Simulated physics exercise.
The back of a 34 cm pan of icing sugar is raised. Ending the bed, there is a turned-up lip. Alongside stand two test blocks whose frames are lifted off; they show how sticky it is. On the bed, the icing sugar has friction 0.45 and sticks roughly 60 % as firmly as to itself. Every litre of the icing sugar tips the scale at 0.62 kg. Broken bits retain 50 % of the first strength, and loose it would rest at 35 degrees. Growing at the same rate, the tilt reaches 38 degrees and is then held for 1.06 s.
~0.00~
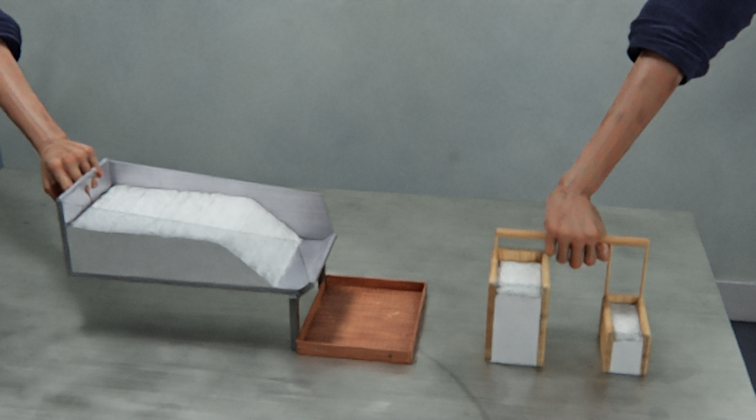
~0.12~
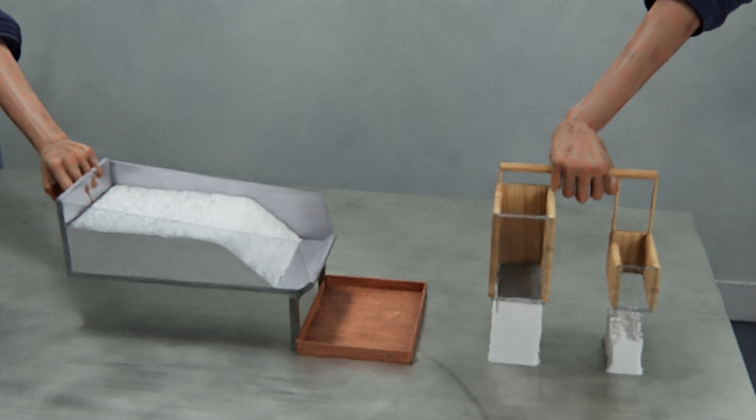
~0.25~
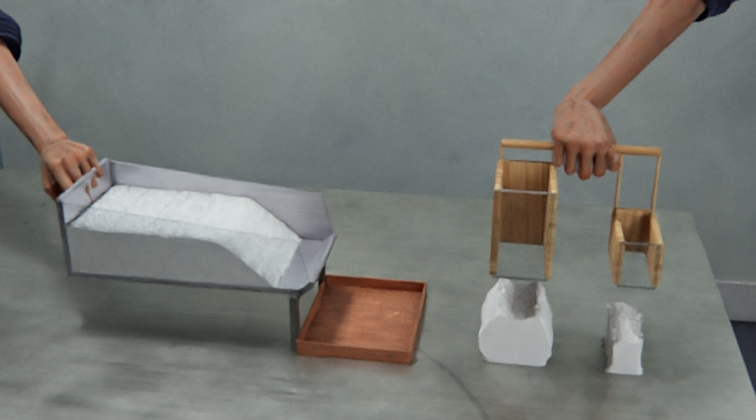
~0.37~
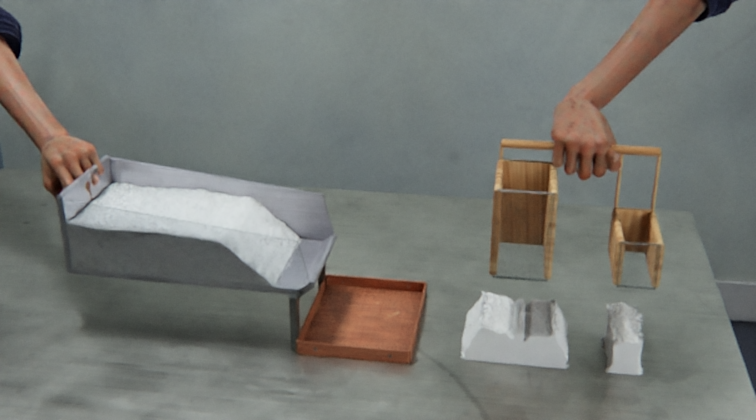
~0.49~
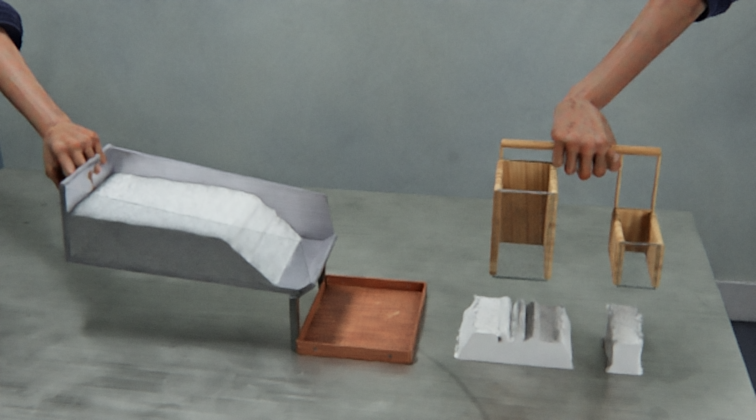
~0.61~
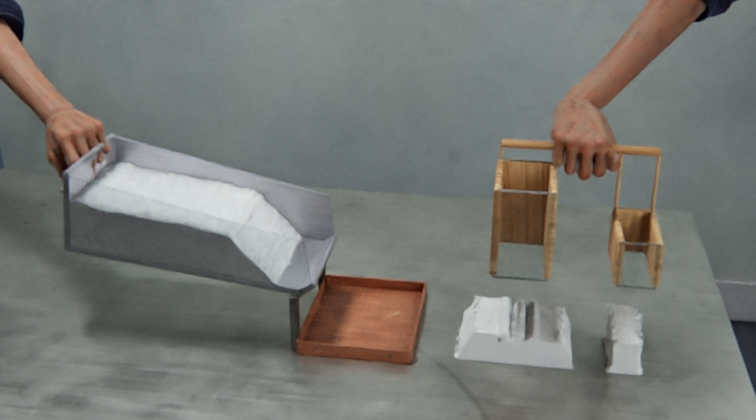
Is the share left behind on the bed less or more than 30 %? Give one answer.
It comes out more.
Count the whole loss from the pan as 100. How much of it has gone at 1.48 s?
I'd put it at around 0 %.
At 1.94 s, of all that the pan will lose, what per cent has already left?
Roughly 0 per cent.
After 1.01 s, the tilt is 17 degrees and 100 % is on the bed.
After 1.48 s, the tilt is 29 degrees and 100 % is on the bed.
After 1.94 s, the tilt is 38 degrees and 98 % is on the bed.
After 2.41 s, the tilt is 38 degrees and 50 % is on the bed.
After 2.94 s, at the end, the tilt is 38 degrees and 40 % is on the bed.
